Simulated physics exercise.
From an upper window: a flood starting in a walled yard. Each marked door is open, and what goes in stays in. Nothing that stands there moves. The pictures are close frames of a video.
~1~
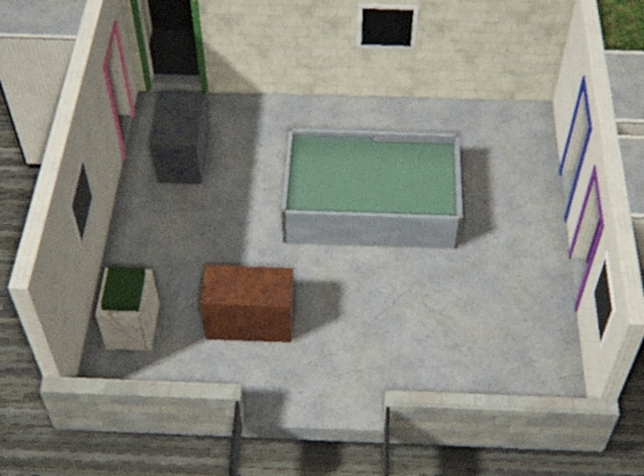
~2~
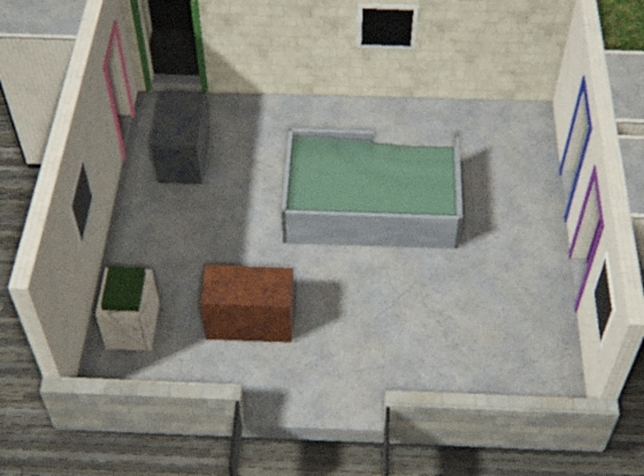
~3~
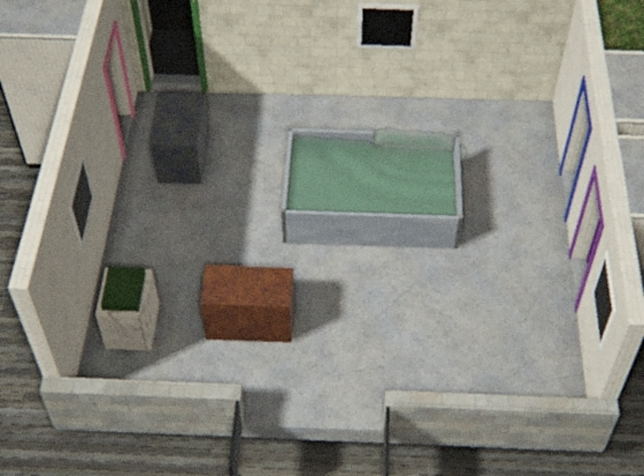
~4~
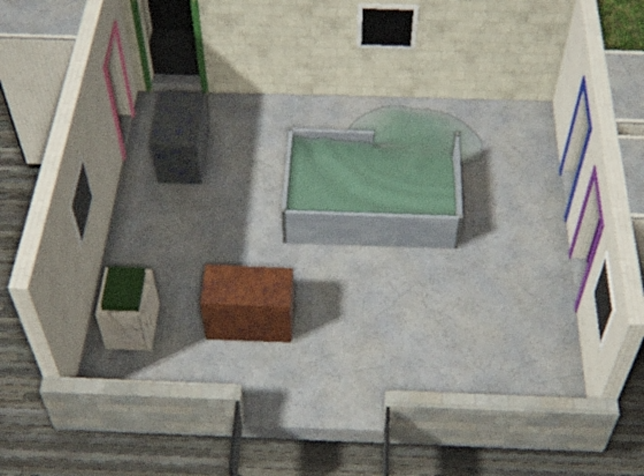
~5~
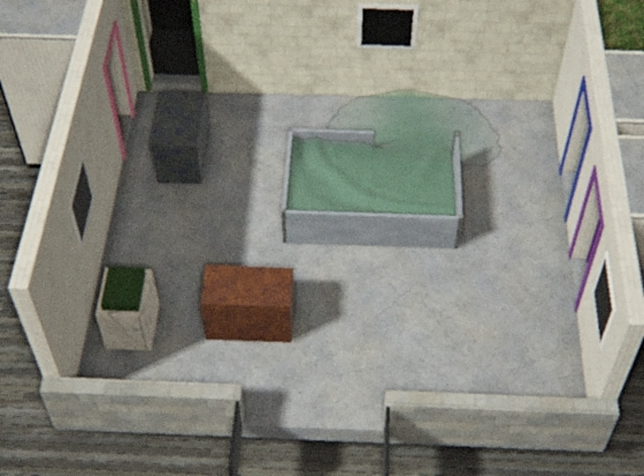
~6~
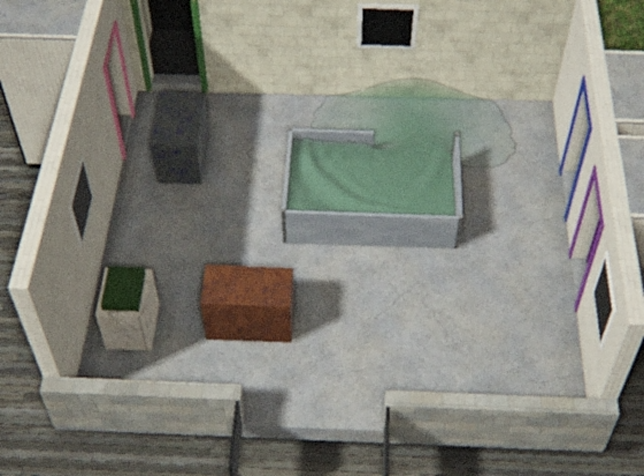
In this clip, green water sits in an open tank in a walled yard, then part of the tank's far side opens and the water pours through the gap, spreading across the floor toward the back wall and right.
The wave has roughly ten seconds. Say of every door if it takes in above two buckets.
One by one: The green door stays under that; the purple door stays under that; the blue door stays under that; the pink door takes more than that.
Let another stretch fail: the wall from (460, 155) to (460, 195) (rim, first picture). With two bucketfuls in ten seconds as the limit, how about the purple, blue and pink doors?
My reading: Purple door is over; blue door lets more in; pink door is under.
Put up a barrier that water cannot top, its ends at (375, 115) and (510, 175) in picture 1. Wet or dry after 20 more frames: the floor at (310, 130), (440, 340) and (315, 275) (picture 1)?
In that order: Wet, no water, dry.
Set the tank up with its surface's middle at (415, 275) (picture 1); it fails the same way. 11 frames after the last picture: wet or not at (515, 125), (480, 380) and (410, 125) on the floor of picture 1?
One after the other: Awash, no water, flooded.
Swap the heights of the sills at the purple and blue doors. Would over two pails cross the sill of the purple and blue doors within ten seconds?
Then: Purple lets less in; blue floods.
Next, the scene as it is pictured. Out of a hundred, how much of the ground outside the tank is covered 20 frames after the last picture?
Some 50 per cent.
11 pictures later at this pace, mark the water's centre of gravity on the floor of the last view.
I would point to (399, 162).
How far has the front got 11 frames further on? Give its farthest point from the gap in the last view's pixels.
Close to (139, 91).
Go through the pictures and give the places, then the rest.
Still water in the open tank at (373, 175), in the first picture.
The front is at a hidden place, out from the gap on the open tank's far side, in the second picture.
Water pours out on the open tank's far side and has run to a hidden place, in the third picture.
Water pours out on the open tank's far side and has run to (389, 109), in the fourth picture.
The front is at (370, 96), out from the gap on the open tank's far side, in the fifth picture.
Water pours out on the open tank's far side and has run to (336, 96), in the sixth picture.
A moment on, water covers 15 % of the floor; the green door not reached, the purple door not reached, the blue door not reached, the pink door not reached.
Next, water covers 25 % of the floor; the green door wet at the sill, nothing in, the purple door not reached, the blue door wet at the sill, nothing in, the pink door not reached.
Then, water covers 50 % of the floor; the green door wet at the sill, nothing in, the purple door wet at the sill, nothing in, the blue door wet at the sill, nothing in, the pink door over two buckets in.
Later, water covers 85 % of the floor; the green door wet at the sill, nothing in, the purple door wet at the sill, nothing in, the blue door wet at the sill, nothing in, the pink door far over two buckets in.
In the end, water covers 100 % of the floor; the green door wet at the sill, nothing in, the purple door wet at the sill, nothing in, the blue door wet at the sill, nothing in, the pink door far over two buckets in.
